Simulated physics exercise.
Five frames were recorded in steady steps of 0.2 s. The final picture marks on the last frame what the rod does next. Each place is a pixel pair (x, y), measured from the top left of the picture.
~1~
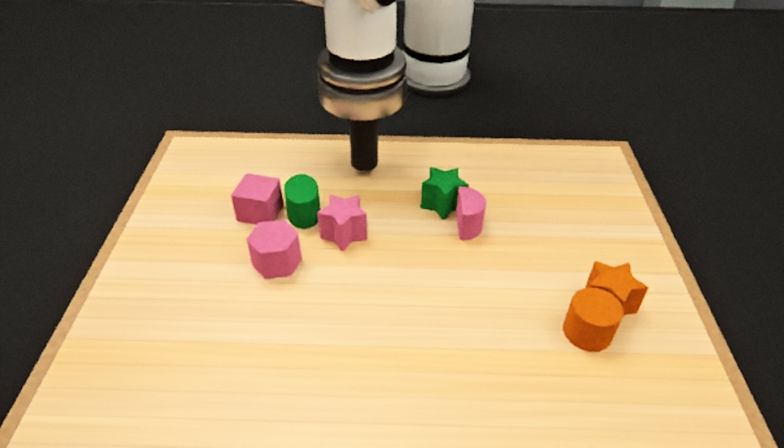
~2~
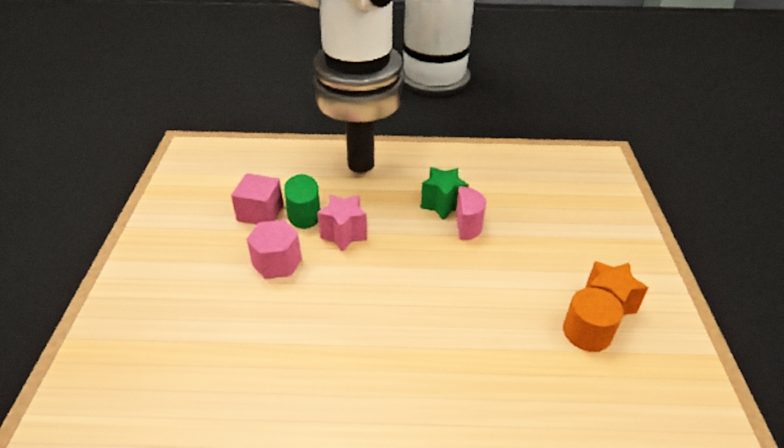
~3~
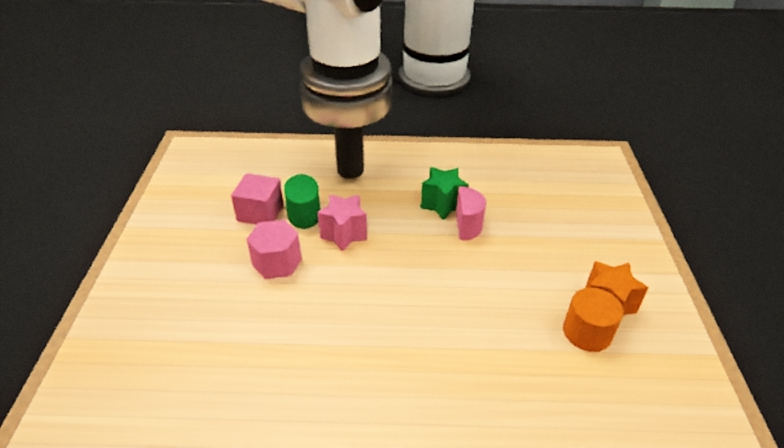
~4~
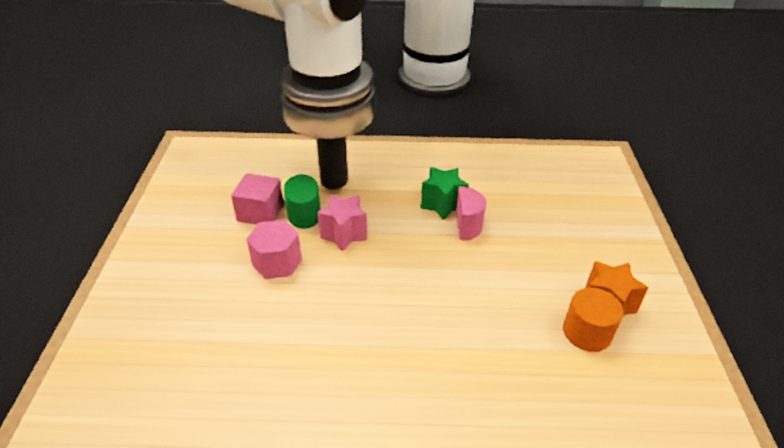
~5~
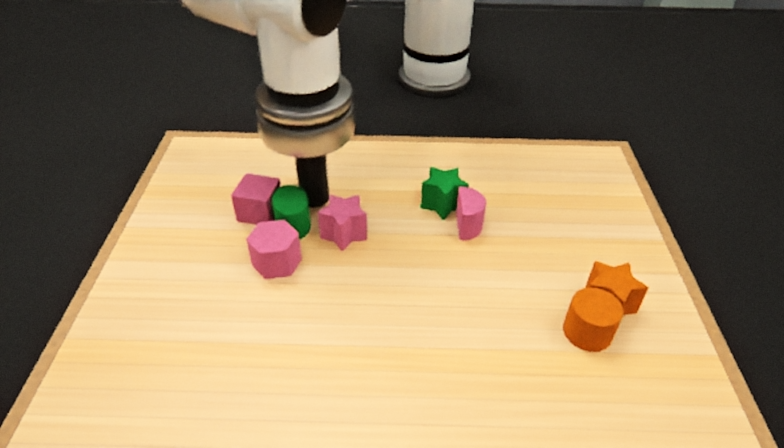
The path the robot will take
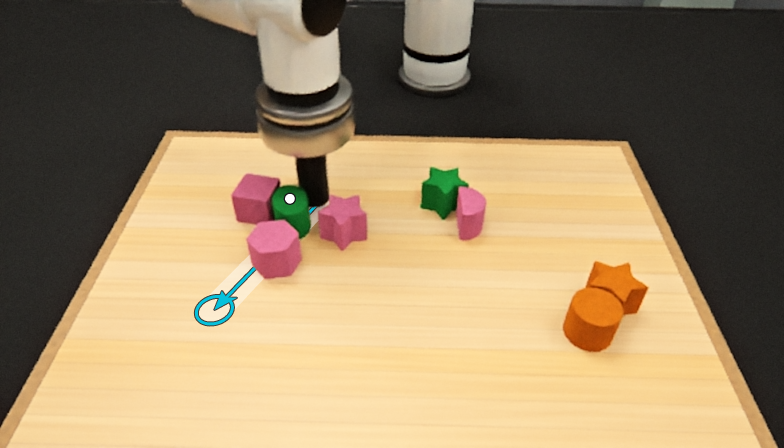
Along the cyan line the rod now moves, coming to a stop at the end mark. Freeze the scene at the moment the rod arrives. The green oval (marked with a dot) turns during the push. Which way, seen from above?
Viewed from the top, it goes anticlockwise.
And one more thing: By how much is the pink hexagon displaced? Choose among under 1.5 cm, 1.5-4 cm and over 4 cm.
Above 4 cm.
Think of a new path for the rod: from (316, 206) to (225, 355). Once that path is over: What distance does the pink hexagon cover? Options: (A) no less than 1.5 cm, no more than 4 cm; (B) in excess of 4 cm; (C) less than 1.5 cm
(B)
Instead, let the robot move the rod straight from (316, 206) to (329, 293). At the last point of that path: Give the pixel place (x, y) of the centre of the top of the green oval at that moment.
That would be at about pixel (281, 210).
Path on the board, from (316, 206) directly to (214, 310); the dot is on the green oval.
On the path given first. One third of the way, rod (284, 229); pink hexagon (261, 267), turned 25° clockwise; green oval (269, 234), turned 40° anticlockwise.
Two thirds of the way, rod (251, 263); pink hexagon (256, 304); green oval (242, 272), turned 70° anticlockwise.
At the end, rod (212, 302); pink square in place; pink hexagon (261, 326), turned 40° anticlockwise; green oval (217, 311), turned 115° anticlockwise.
